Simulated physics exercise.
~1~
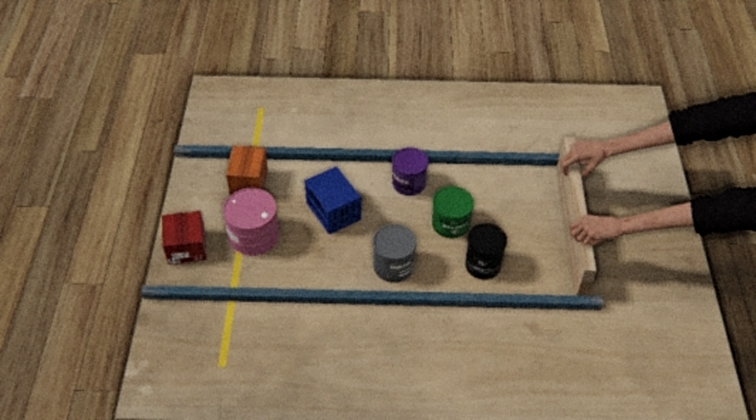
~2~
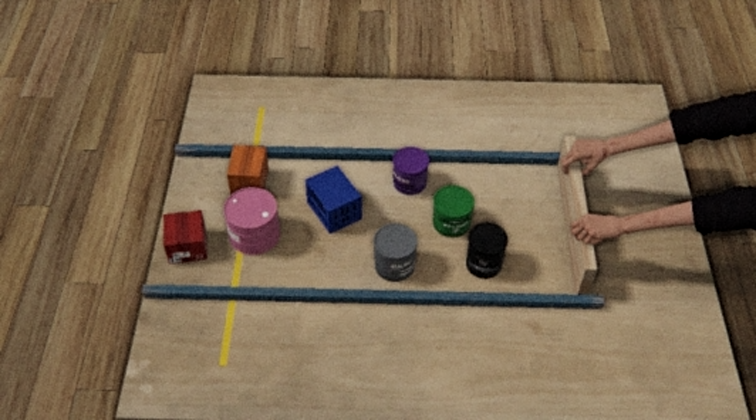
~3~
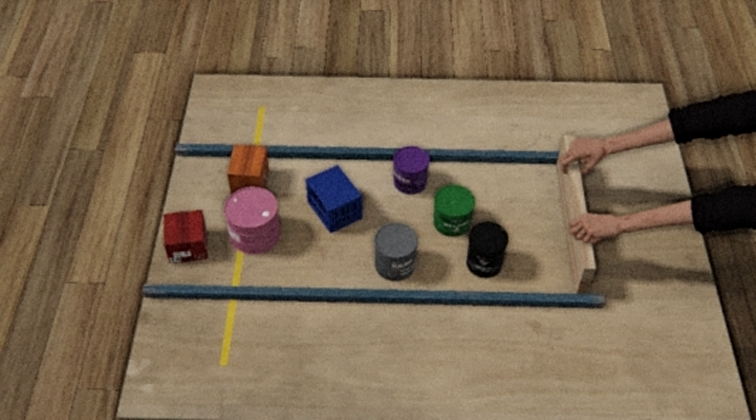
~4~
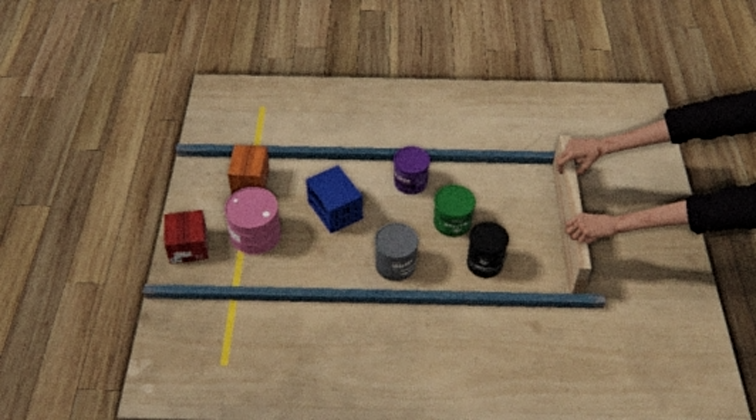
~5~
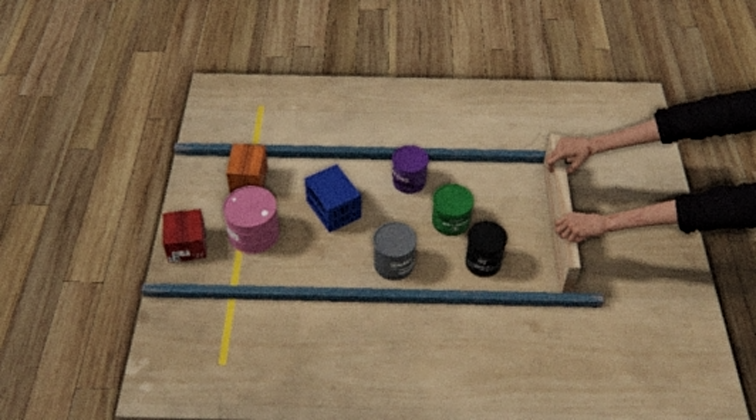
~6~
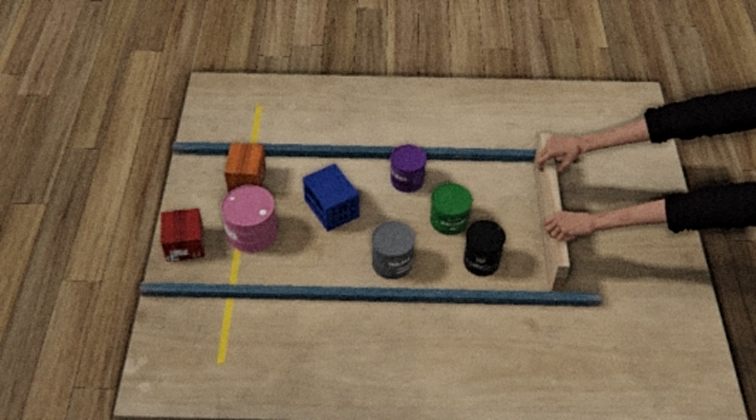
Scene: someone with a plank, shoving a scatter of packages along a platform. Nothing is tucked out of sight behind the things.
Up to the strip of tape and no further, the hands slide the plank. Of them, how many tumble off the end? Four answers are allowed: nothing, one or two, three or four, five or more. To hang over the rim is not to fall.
Just one or two fall.
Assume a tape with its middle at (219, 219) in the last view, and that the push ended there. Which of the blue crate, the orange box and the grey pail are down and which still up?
The blue crate stays on; the orange box is lost; the grey pail holds on.
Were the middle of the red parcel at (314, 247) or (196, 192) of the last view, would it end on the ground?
The red parcel stays put the first time and is gone the second time.
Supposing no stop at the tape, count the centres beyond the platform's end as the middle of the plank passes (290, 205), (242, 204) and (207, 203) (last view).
Place by place: 0, 1 and 4.
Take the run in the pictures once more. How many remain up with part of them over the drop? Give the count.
Tally: 2.
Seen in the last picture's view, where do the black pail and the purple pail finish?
The black pail comes to rest close to (216, 243), while the purple pail rests close to (231, 161).
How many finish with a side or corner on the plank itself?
Counting them up gives 3.
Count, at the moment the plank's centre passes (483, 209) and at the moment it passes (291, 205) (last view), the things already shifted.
At the first place 1, at the second 8.
Soon after, none off yet; red parcel at rest near (183, 235); orange box at rest near (246, 169); pink canister at rest near (250, 219).
After that, none off yet; red parcel at rest near (183, 235); orange box at rest near (246, 169); pink canister moving near (247, 220).
In the end, the number that fall off is one or two; gone, red parcel.
